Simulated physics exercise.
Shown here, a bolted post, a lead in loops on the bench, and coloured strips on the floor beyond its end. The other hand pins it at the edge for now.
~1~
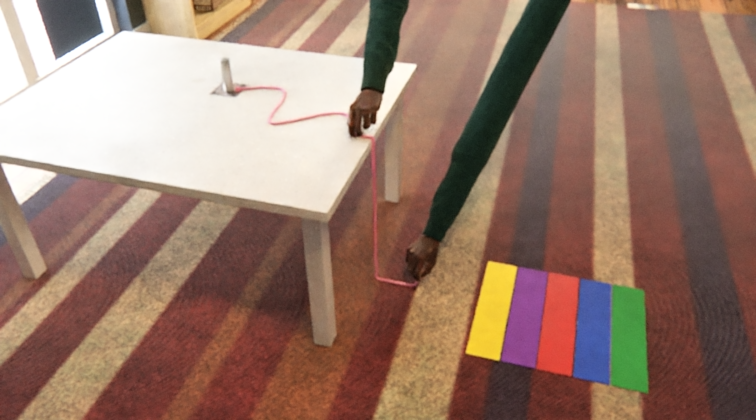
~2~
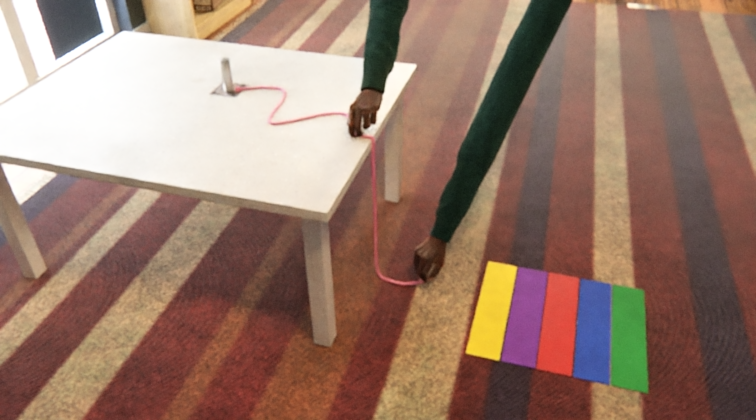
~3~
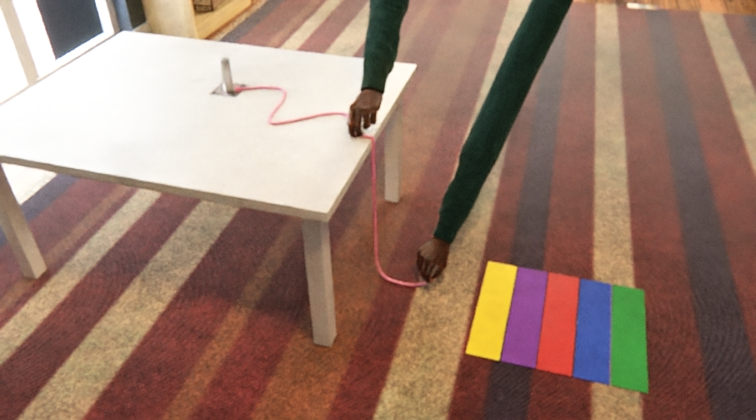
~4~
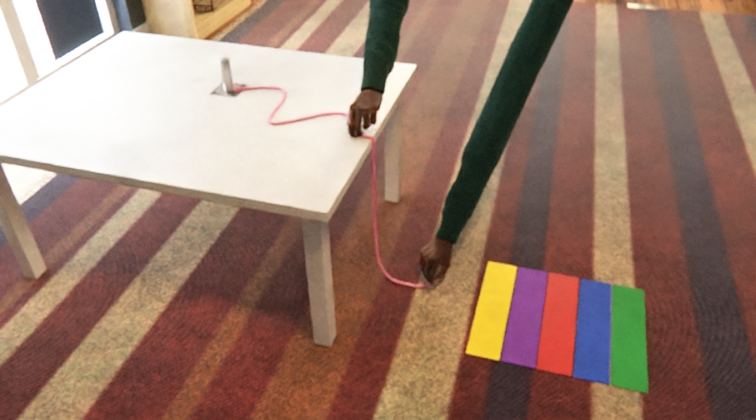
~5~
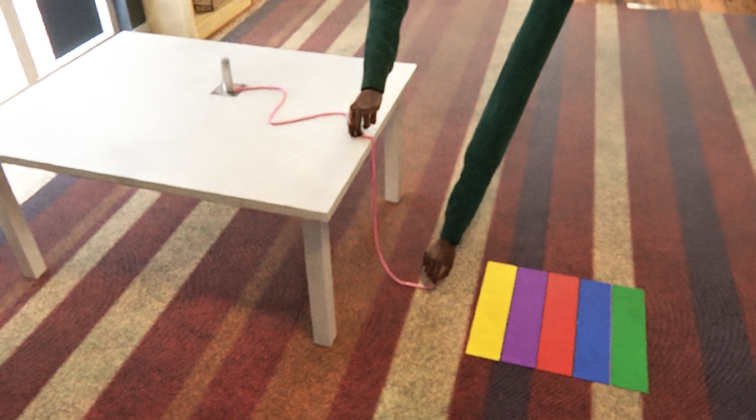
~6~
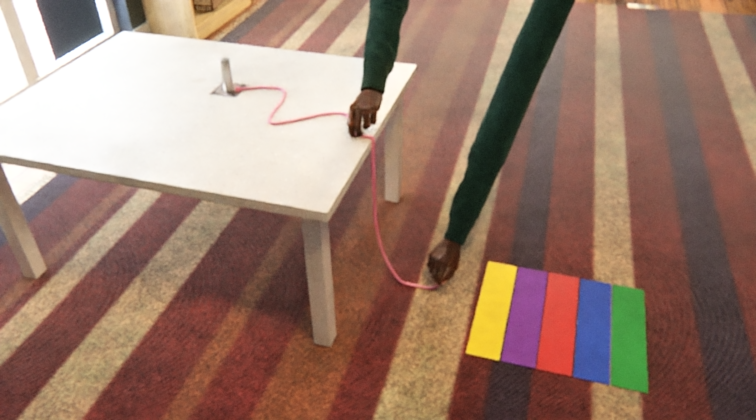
On a striped carpet beside a white table, one hand pins a pink cord while another shifts its end slightly right.
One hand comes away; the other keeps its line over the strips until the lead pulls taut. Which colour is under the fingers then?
It gets as far as the green strip.
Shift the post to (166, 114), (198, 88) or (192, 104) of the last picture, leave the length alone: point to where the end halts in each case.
Near (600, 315), (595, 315) and (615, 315).
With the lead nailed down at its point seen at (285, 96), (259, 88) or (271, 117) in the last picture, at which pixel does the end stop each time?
About (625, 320), (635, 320) and (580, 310).
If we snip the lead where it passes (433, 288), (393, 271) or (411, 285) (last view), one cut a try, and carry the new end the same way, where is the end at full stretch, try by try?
About (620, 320), (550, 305) and (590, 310).
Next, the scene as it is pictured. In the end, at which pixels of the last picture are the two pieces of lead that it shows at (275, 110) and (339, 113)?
About (314, 111), and the other about (398, 142).
Soon after, end near (587, 311); over blue.
After that, end near (620, 318); over green.
At the stop, end near (639, 322); over green. The green one.
